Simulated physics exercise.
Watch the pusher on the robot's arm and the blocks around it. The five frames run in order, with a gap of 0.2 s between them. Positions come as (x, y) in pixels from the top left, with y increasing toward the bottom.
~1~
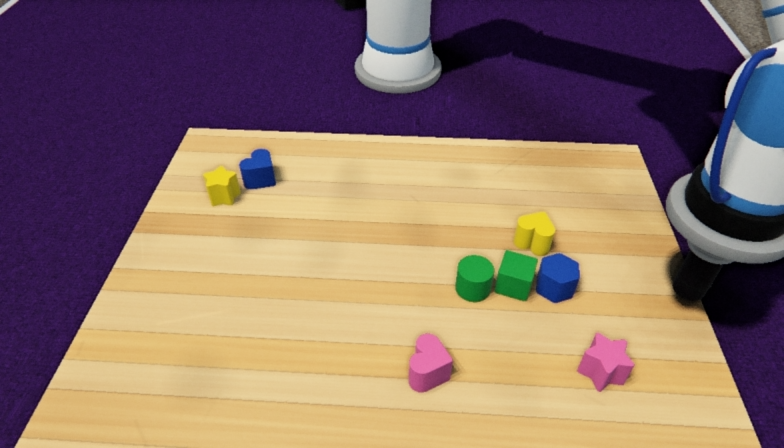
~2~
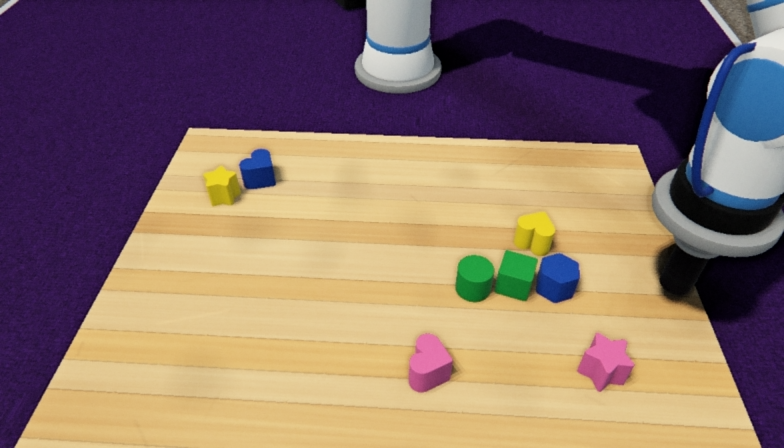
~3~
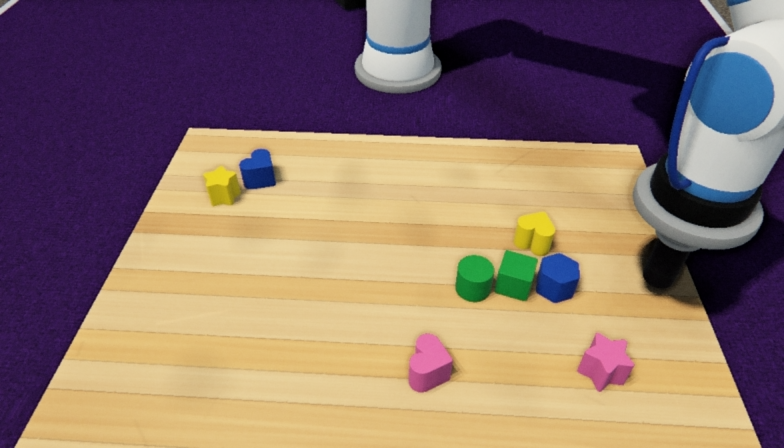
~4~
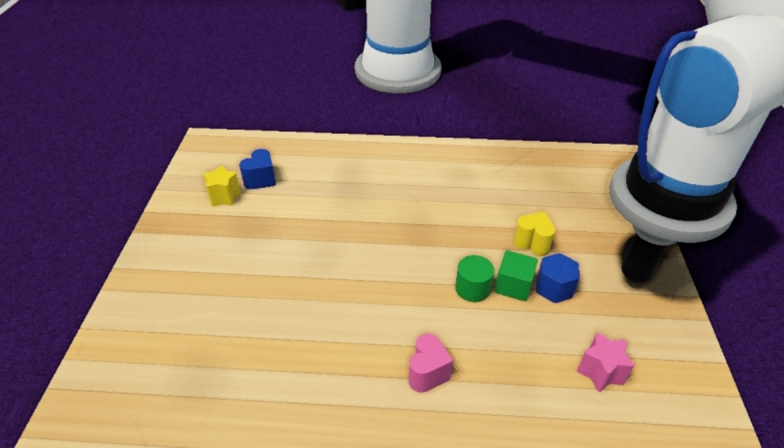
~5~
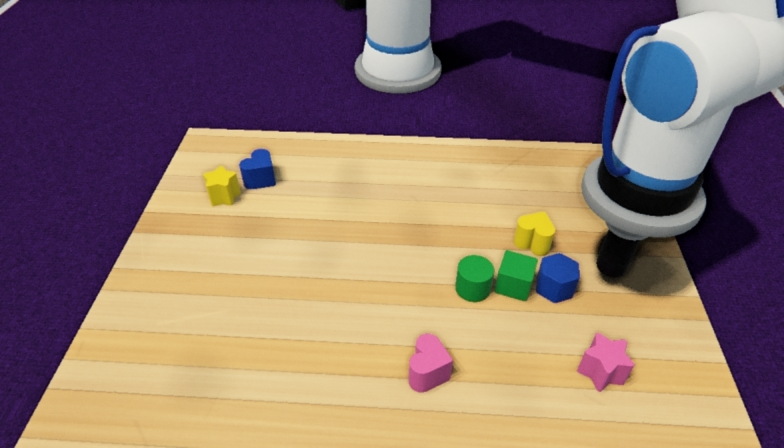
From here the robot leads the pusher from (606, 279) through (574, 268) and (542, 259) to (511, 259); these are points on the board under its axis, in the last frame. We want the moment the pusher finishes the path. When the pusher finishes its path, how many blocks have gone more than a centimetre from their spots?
The result: One block.
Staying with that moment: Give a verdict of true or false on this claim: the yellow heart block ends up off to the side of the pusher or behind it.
That statement is accurate.
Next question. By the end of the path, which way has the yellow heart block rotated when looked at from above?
From above, it looks like the yellow heart block goes clockwise.
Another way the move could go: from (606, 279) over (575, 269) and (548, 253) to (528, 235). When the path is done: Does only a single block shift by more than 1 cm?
Yes
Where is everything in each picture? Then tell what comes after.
Tip of the pusher at (688, 290), middles of tops, yellow heart block at (538, 223), blue hexagon at (561, 267), in the first picture.
Pusher at (674, 285), nothing pushed, in the second picture.
Pusher at (657, 278), nothing pushed, in the third picture.
Pusher at (636, 272), nothing pushed, in the fourth picture.
Pusher at (611, 268), yellow heart block at (538, 223), blue hexagon at (561, 267), in the fifth picture.
On the path given first. One third of the way, pusher at (577, 256); nothing pushed yet.
Two thirds of the way, pusher at (545, 247); yellow heart block at (527, 217), turned 15° clockwise.
At the end, pusher at (514, 248); yellow heart block at (518, 214), turned 55° clockwise; blue hexagon unmoved.
